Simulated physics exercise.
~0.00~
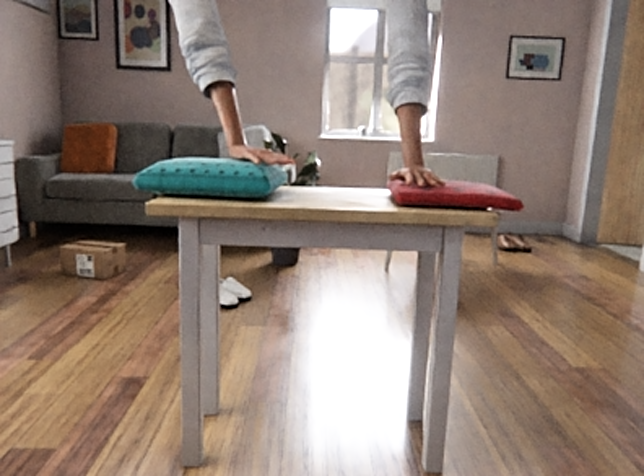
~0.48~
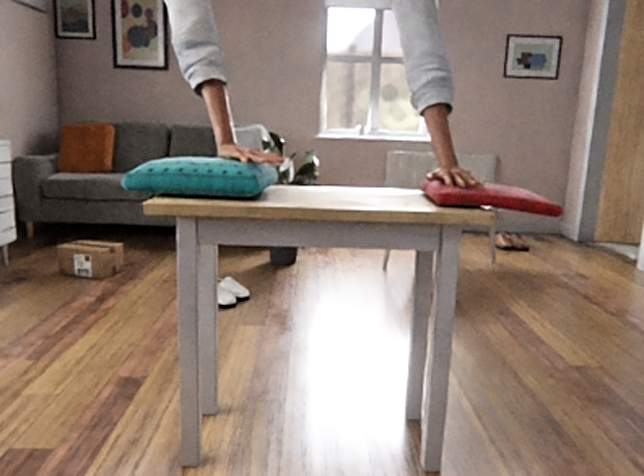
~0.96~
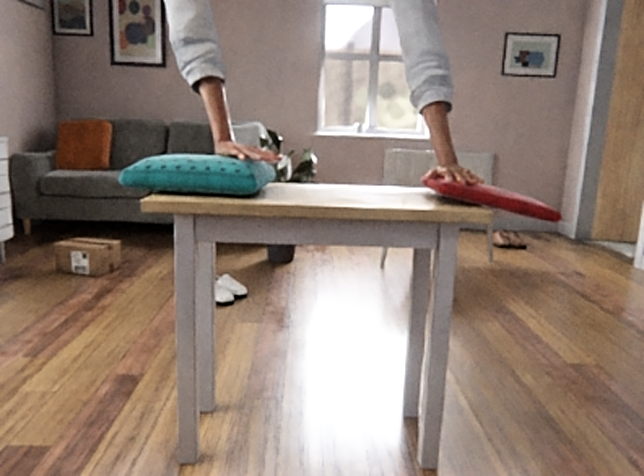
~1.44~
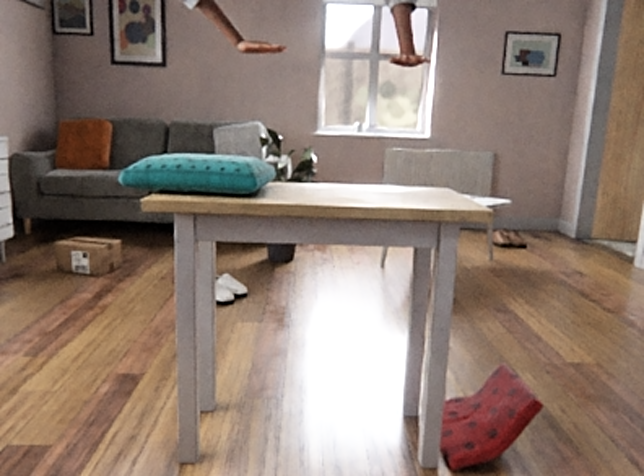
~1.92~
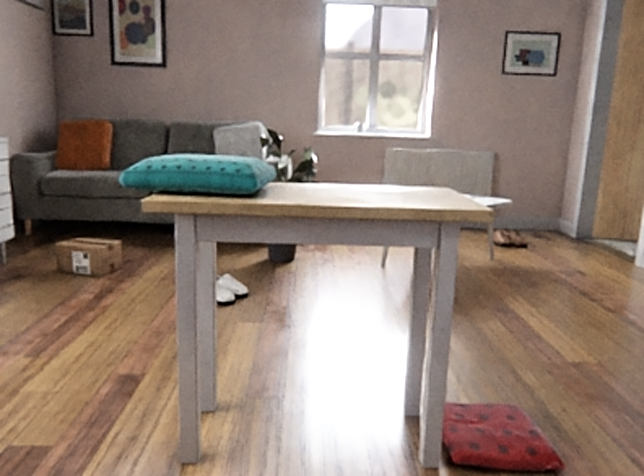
We see two hands pressing on a turquoise pillow and a red pad on a wooden-topped table, sliding them slightly apart toward opposite ends. The hands lift away, the red pad tips off the right end onto the floor, and the pillow stays on top.
